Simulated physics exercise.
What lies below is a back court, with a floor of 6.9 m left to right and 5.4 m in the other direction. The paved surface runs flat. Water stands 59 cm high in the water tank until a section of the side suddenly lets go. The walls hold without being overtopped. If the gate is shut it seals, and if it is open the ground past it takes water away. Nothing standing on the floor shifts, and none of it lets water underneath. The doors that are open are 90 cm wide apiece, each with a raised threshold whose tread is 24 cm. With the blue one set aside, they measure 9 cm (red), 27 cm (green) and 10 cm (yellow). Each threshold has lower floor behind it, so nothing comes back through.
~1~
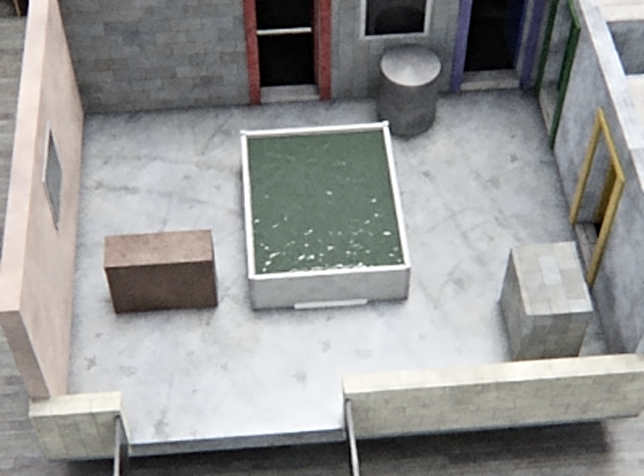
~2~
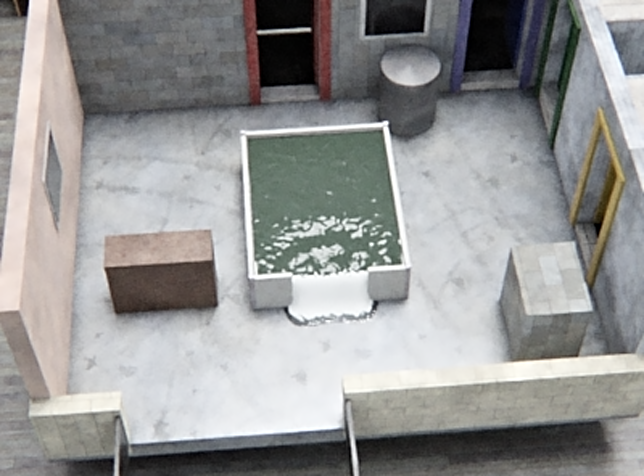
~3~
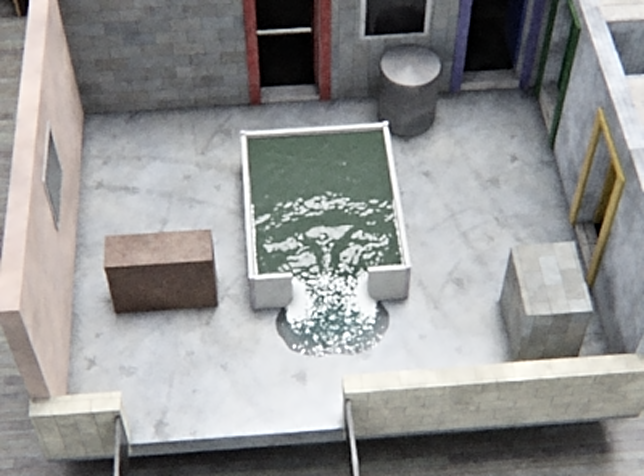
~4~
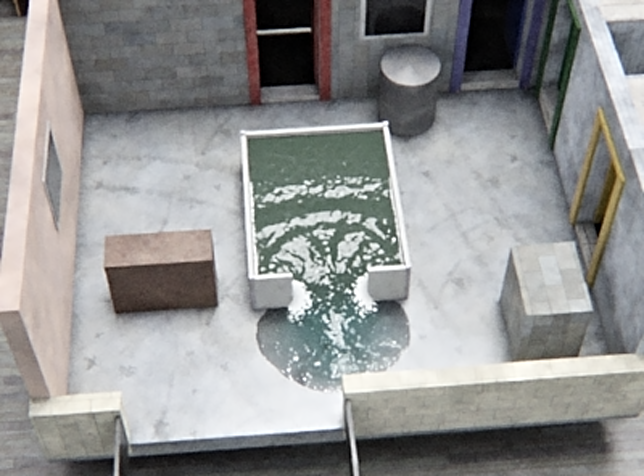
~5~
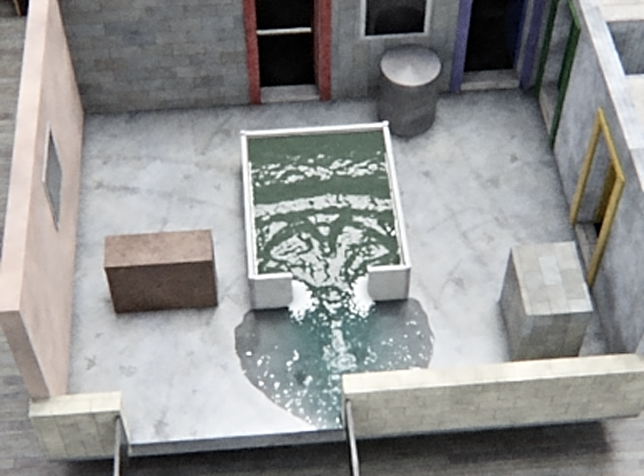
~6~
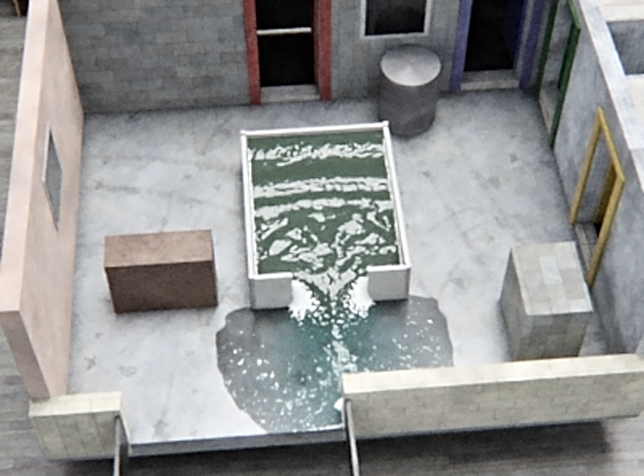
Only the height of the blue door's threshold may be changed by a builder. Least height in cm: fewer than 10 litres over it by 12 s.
Approx. 8.5 cm.
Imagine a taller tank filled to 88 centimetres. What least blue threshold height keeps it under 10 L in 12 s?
Something near 16 cm should do.
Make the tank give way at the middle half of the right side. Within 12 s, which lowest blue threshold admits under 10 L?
A height of around 26 cm.
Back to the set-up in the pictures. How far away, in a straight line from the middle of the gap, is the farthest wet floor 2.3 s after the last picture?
About 3.8 m.
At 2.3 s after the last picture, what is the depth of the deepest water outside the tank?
About 30 cm.
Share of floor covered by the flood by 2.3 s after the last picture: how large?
Close to 30 per cent of it is wet.
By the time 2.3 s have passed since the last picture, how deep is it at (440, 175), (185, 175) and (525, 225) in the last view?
First spot about 0 cm, second about 0 cm, third about 0 cm.
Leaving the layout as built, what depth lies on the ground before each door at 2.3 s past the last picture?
Yellow door 2 cm, blue door 0 cm, green door 0 cm, red door 0 cm.
Then, 0.7 s after the last picture water covers 15 % of the floor, deepest (33 cm) near (359, 409); it has not reached the blue door.
Then, 2.3 s after the last picture water covers 30 % of the floor, deepest (30 cm) near (603, 390); it has not reached the blue door.
Then, 11.3 s after the last picture water covers 65 % of the floor, deepest (8 cm) near (573, 232); 7 cm at the blue door, 0 litres in over its 15 cm threshold.
At the blue door as built, the water peaked near 12 cm, 4.7 s after the last picture.
With a threshold of 7.5 cm, 21 litres would have come in within the 12 s; with 10 cm, 3 litres. So under 10 litres takes about 8.5 cm.
